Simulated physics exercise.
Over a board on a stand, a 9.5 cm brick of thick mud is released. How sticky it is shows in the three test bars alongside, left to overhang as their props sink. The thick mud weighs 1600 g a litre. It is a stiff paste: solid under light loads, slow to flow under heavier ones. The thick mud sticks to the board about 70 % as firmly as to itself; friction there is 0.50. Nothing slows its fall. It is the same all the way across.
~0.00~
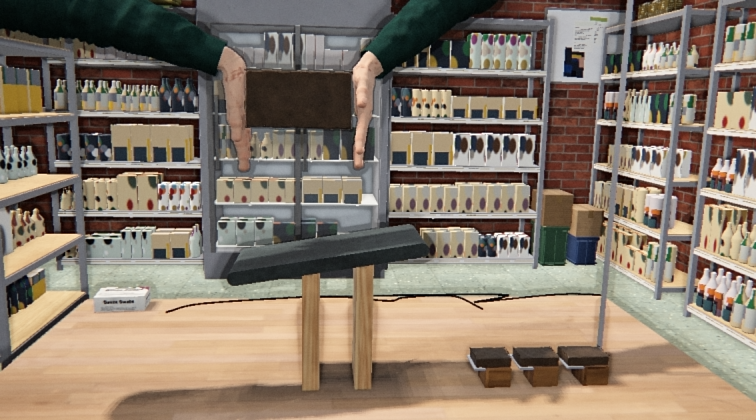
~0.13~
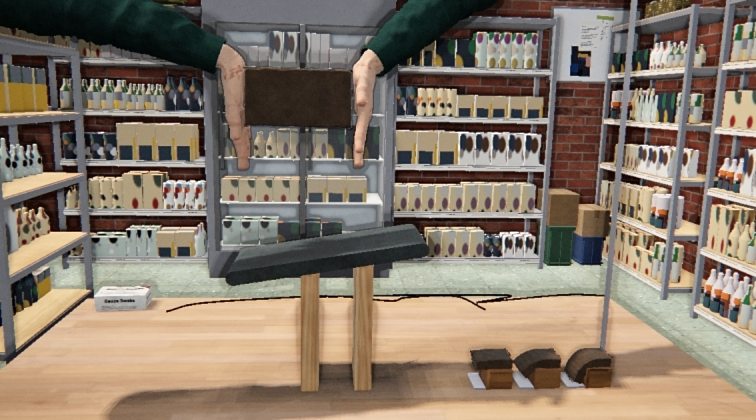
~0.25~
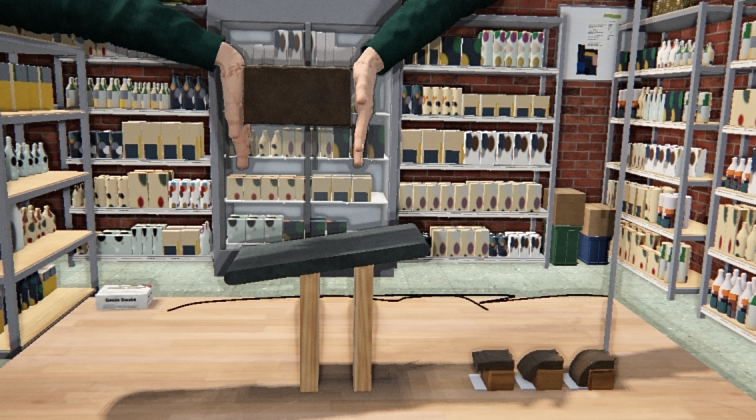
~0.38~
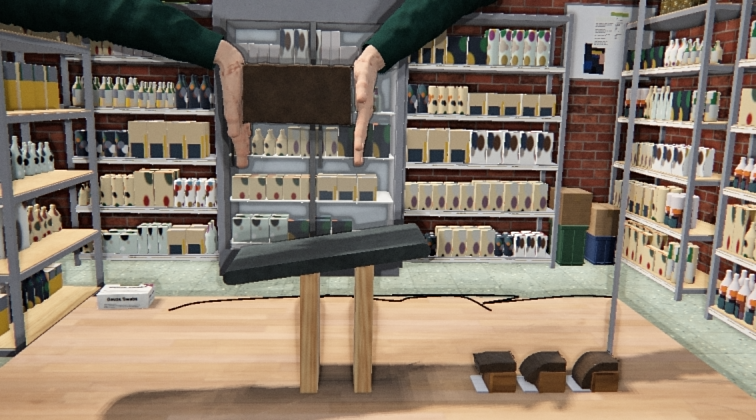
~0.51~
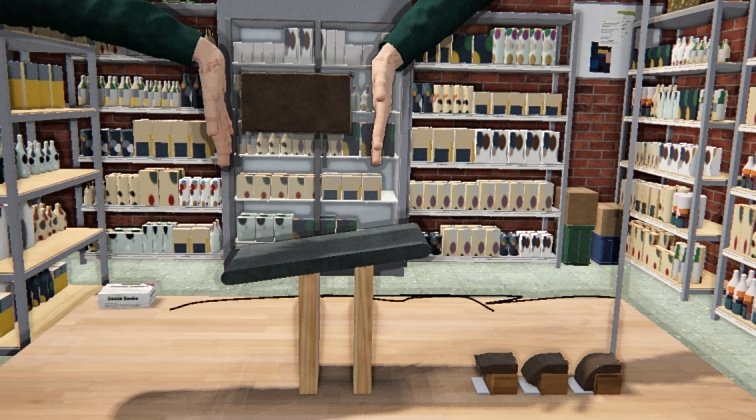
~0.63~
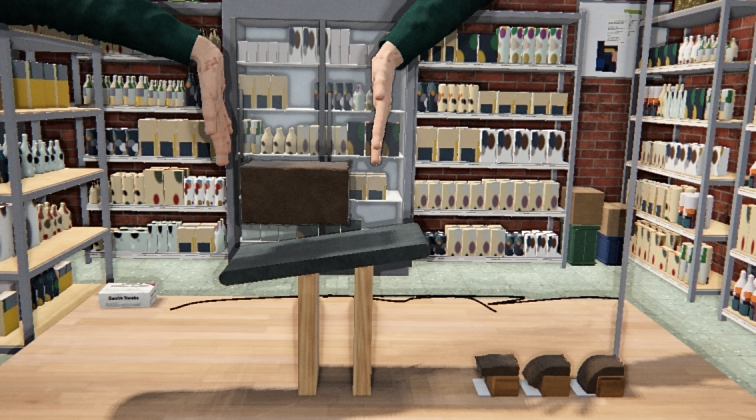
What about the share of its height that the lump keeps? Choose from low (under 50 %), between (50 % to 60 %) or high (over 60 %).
The share of its height that the lump keeps is between, 50 % to 60 %.
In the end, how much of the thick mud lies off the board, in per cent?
About 25 % off the board.
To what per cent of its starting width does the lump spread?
About 160 %.
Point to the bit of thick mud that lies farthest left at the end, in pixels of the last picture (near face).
Near (221, 266).
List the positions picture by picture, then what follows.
In the first frame, top of the thick mud at (266, 70); bar tips down by 0, 0, 0 (left to right).
In the second frame, top of the thick mud at (265, 68); bar tips down by 3 mm, 1.8 cm, 3.4 cm (left to right).
In the third frame, top of the thick mud at (264, 66); bar tips down by 3 mm, 2.5 cm, 3.7 cm (left to right).
In the fourth frame, top of the thick mud at (263, 64); bar tips down by 4 mm, 2.5 cm, 3.7 cm (left to right).
In the fifth frame, top of the thick mud at (262, 73); bar tips down by 4 mm, 2.5 cm, 3.7 cm (left to right).
In the sixth frame, top of the thick mud at (262, 167); bar tips down by 4 mm, 2.5 cm, 3.7 cm (left to right).
After 0.75 s, it stands 57 % of its first height and 1 % has gone off the board.
After 0.88 s, it stands 55 % of its first height and 11 % has gone off the board.
After 1.01 s, it stands 55 % of its first height and 21 % has gone off the board.
After 1.15 s, it stands 55 % of its first height and 21 % has gone off the board.
After 1.30 s, at the end, it stands 55 % of its first height and 26 % has gone off the board.
